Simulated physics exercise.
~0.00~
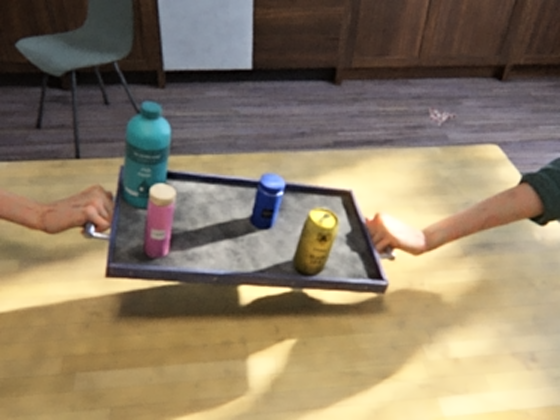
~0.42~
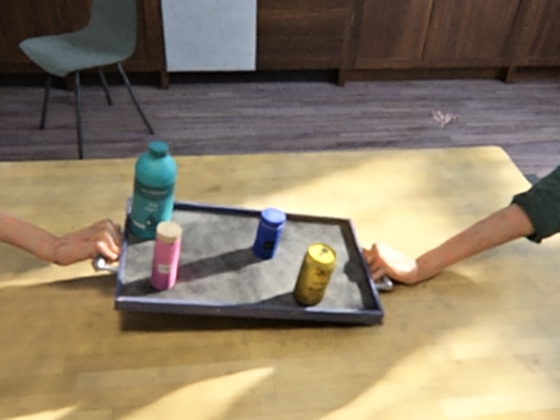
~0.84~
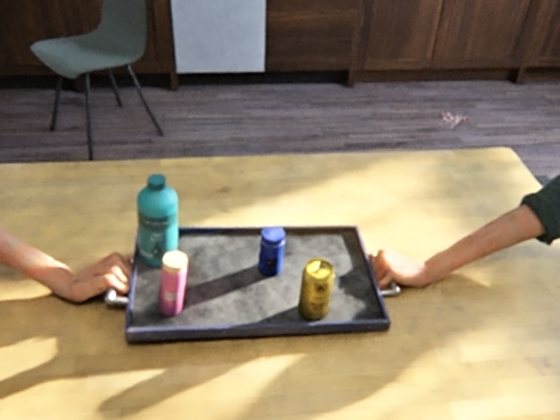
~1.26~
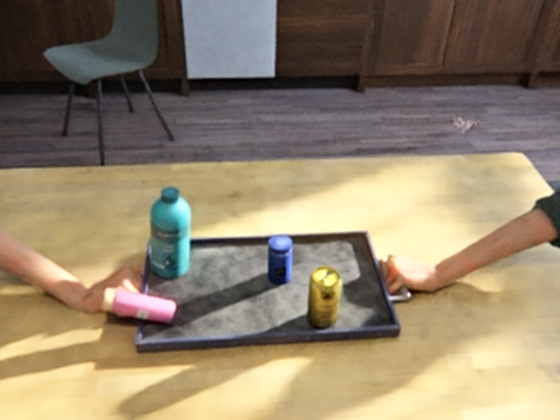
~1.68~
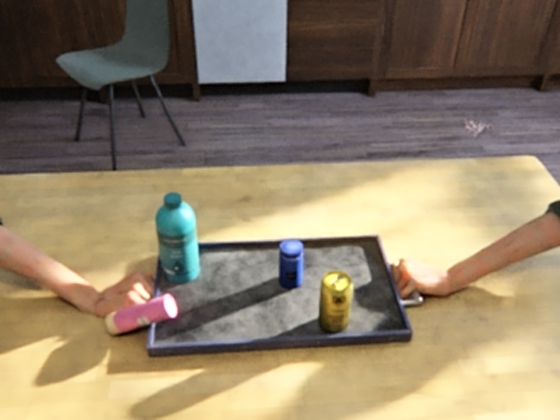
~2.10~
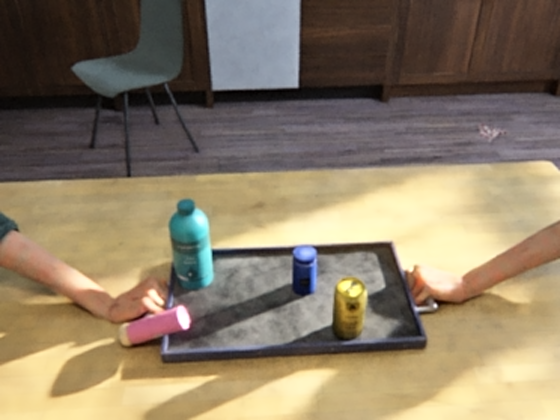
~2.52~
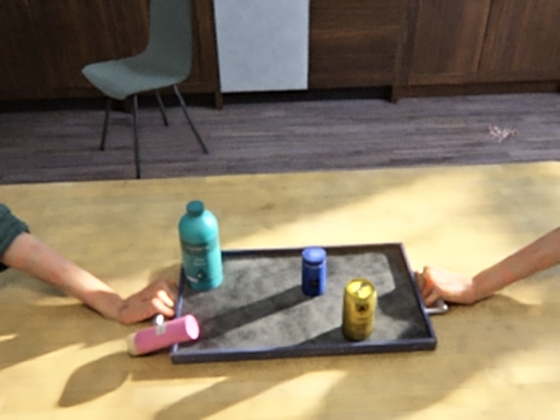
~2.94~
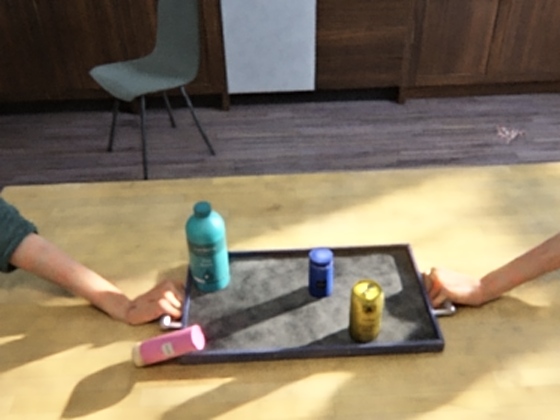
A pink shaker tipped over and ended up lying on its side, off the tray's left edge, as two hands lowered the tilted tray onto a wooden table, while the turquoise bottle, blue shaker and yellow can stayed standing on it.
